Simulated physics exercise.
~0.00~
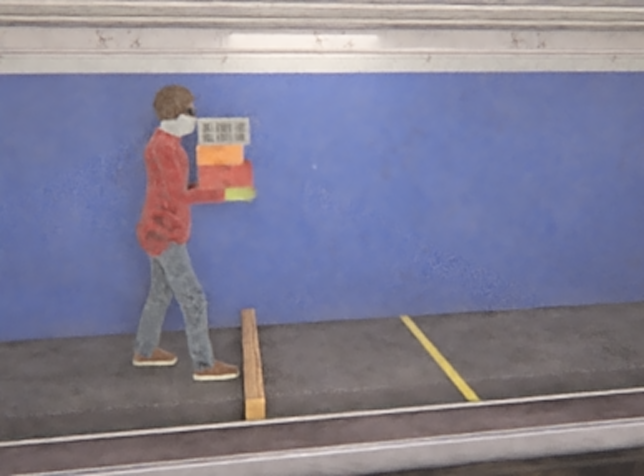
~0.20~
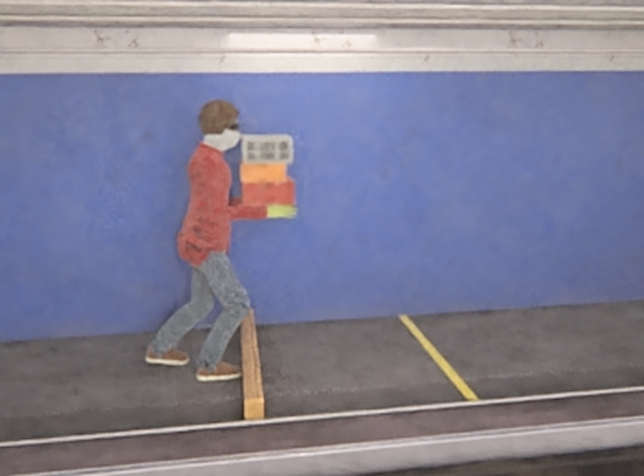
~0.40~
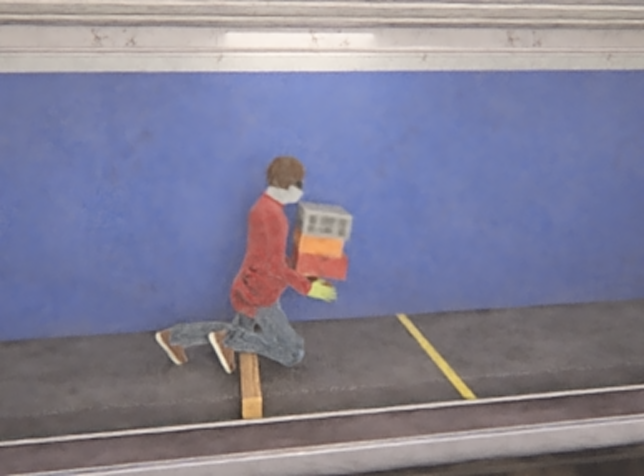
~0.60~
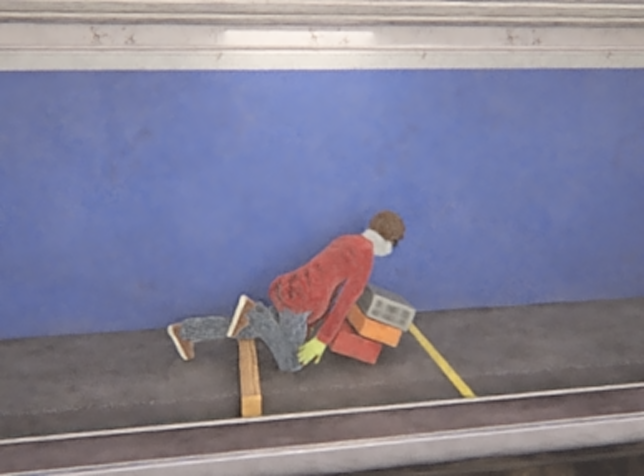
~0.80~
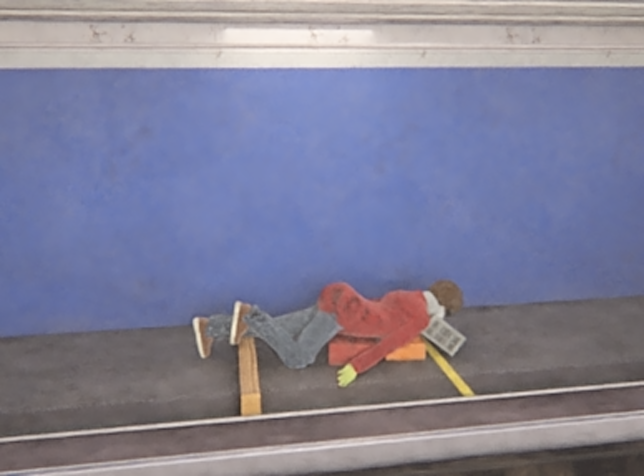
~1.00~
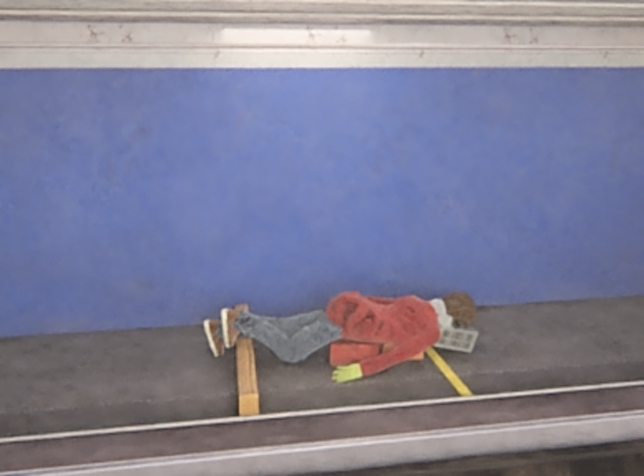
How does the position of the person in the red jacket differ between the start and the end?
At the start the person is upright on the left, behind the low rail. By the end they are lying on the ground farther right, with the lower legs across the rail and the head past the yellow line.
